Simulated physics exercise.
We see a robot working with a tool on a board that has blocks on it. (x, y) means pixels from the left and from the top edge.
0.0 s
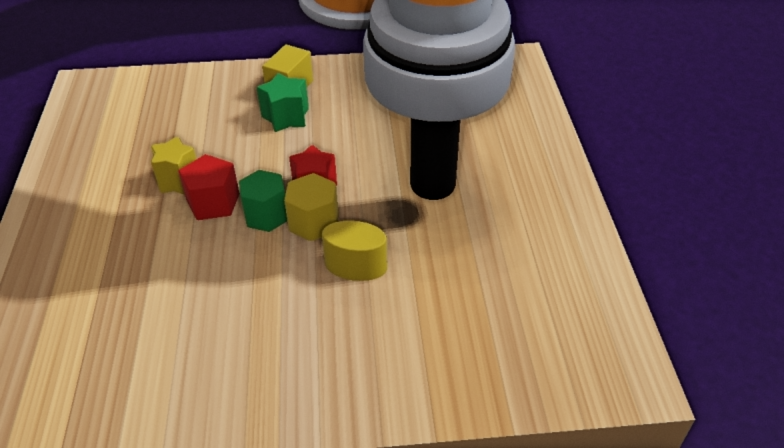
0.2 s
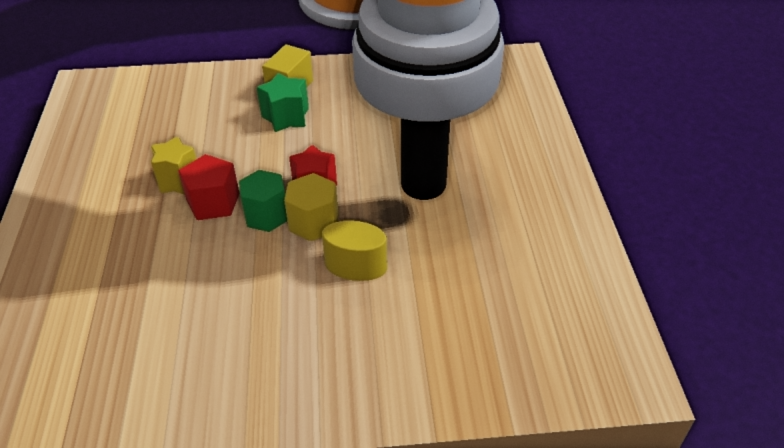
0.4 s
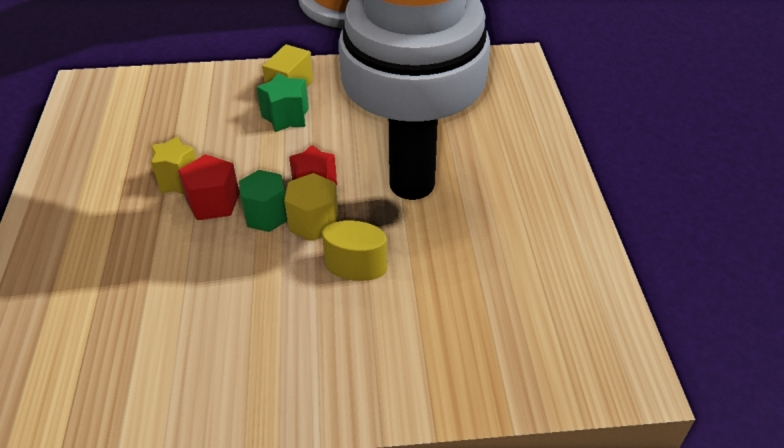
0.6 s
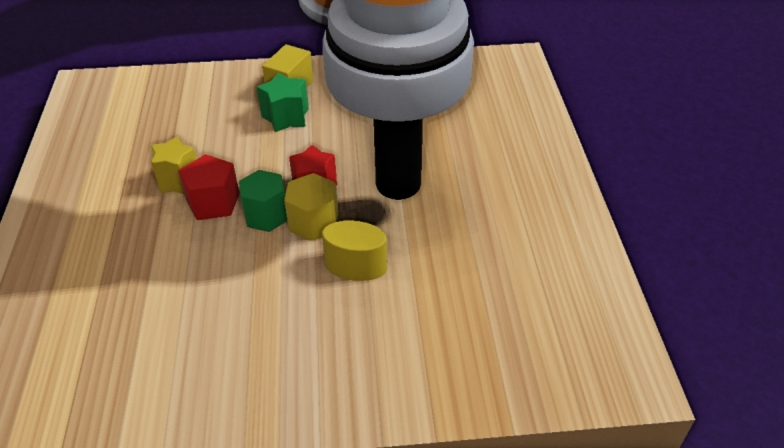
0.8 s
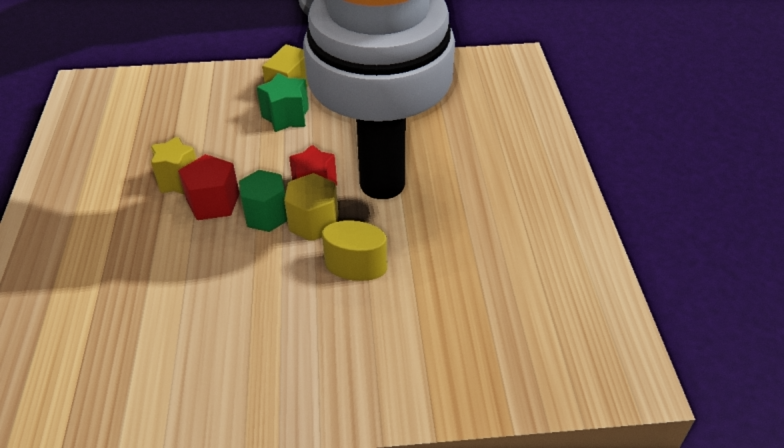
A light wooden board fills most of the view, seen from above at an angle against a dark purple surface. On its left and middle sit small red, green and yellow blocks, including a yellow star, a red star and a yellow oval, with a yellow and a green block farther back. The grey robot tool with its black tip slides steadily left, while the blocks and camera stay still.
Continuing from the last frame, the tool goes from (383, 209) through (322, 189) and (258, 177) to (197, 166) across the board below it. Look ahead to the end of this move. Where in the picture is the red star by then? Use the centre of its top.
Final place: (157, 127).
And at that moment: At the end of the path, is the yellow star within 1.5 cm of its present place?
Short answer: No.
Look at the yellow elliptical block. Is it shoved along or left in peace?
It is untouched.
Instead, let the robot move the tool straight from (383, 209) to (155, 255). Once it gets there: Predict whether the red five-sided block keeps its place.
That block is going to get moved.
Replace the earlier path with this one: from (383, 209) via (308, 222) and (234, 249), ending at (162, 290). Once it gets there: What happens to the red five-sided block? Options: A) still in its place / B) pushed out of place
I'll go with B - pushed out of place.
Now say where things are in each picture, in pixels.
In the first frame, lower end of the tool (433, 186), tops of blocks, yellow star (170, 150), yellow hexagon (310, 191), red star (312, 159), yellow elliptical block (354, 234).
In the second frame, tool (424, 186), blocks as before.
In the third frame, tool (412, 186), blocks as before.
In the fourth frame, tool (398, 186), blocks as before.
In the fifth frame, tool (383, 186), yellow star (170, 150), yellow hexagon (310, 191), red star (312, 159), yellow elliptical block (354, 234).
The first path, step by step. One third of the way, tool (319, 167); red star (281, 152).
Two thirds of the way, tool (254, 154); red star (217, 139).
At the end, tool (191, 143); yellow star (132, 151), turned 90° anticlockwise; yellow hexagon not moved; red star (157, 127); yellow elliptical block not moved.
